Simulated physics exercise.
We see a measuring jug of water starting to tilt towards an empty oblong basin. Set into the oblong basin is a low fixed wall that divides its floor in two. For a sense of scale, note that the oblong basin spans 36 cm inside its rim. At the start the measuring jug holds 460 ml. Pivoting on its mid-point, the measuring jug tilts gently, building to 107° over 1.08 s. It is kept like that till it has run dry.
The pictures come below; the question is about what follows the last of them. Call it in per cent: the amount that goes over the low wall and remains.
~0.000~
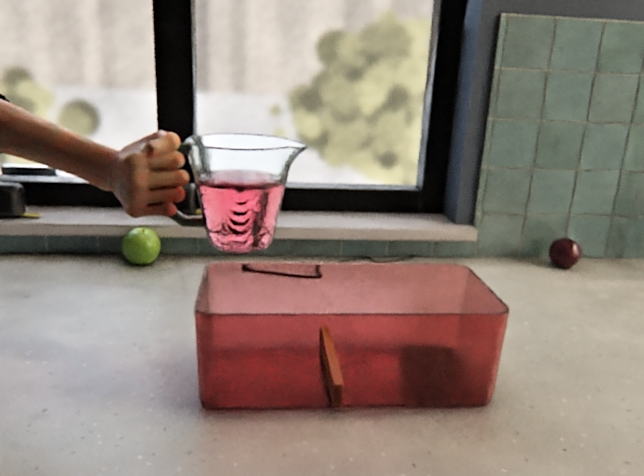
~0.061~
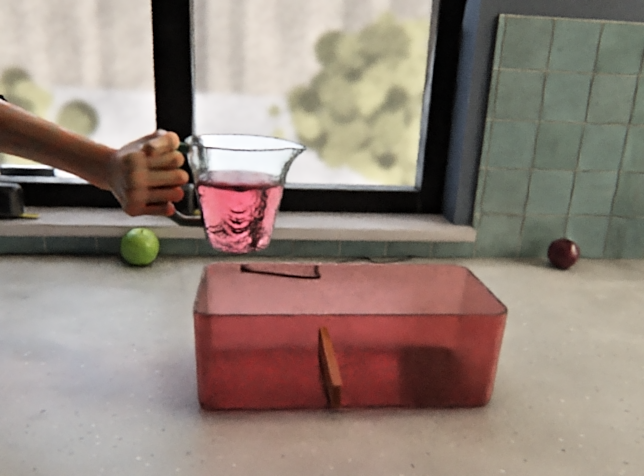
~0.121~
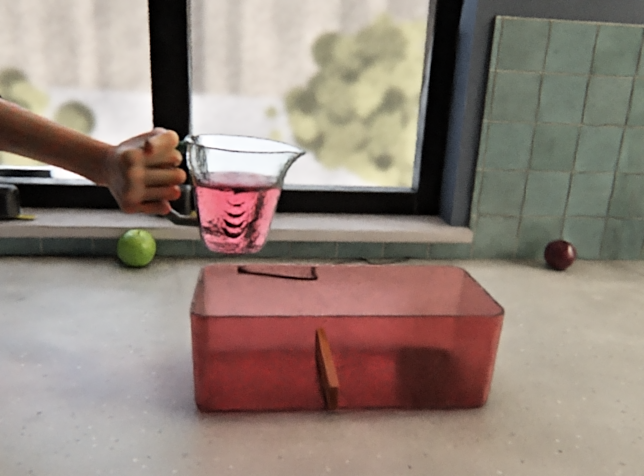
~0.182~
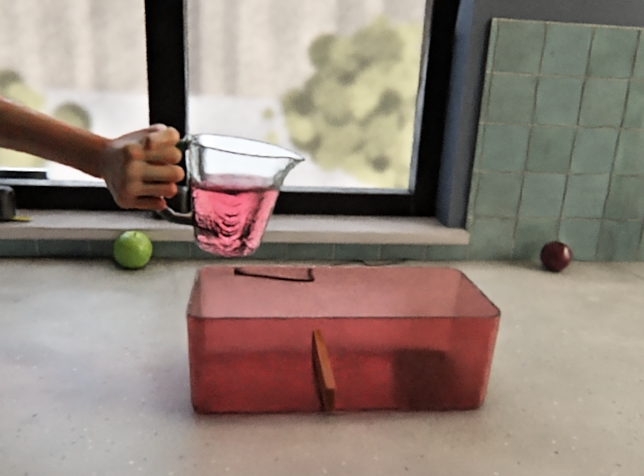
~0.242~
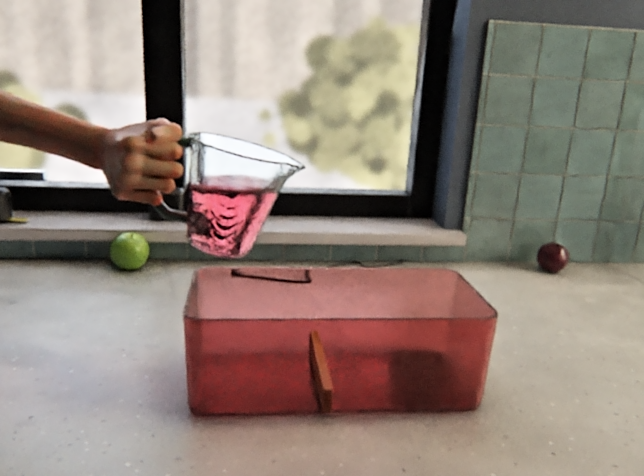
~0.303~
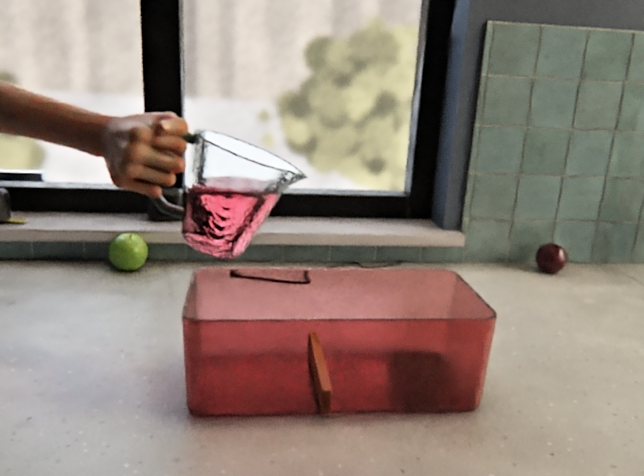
I would put it at about 69 per cent.
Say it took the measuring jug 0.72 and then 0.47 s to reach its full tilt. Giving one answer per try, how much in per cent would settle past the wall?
The first try gives around 55 percent, the second around 40 percent.
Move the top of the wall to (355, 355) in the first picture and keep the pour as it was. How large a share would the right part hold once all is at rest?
Then it comes to around 20 per cent.
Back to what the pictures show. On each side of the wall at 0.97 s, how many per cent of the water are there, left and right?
Near 18 on the left, 60 on the right.
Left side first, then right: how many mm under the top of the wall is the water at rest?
The left side gives some 24 mm, the right side some 20 mm.
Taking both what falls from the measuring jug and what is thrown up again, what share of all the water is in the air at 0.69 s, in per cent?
Roughly 16 %.
By 0.69 s the tilt is 76° and 76 per cent is still to pour, 0 is left of the wall and 6 right of it.
By 0.97 s the tilt is 104° and 13 per cent is still to pour, 18 is left of the wall and 60 right of it.
By 1.26 s the tilt is 107° and 0 per cent is still to pour, 31 is left of the wall and 68 right of it.
By 1.58 s the tilt is 107° and 0 per cent is still to pour, 30 is left of the wall and 69 right of it.
At rest 30 per cent lies left of the wall, 69 right of it and 1 outside.
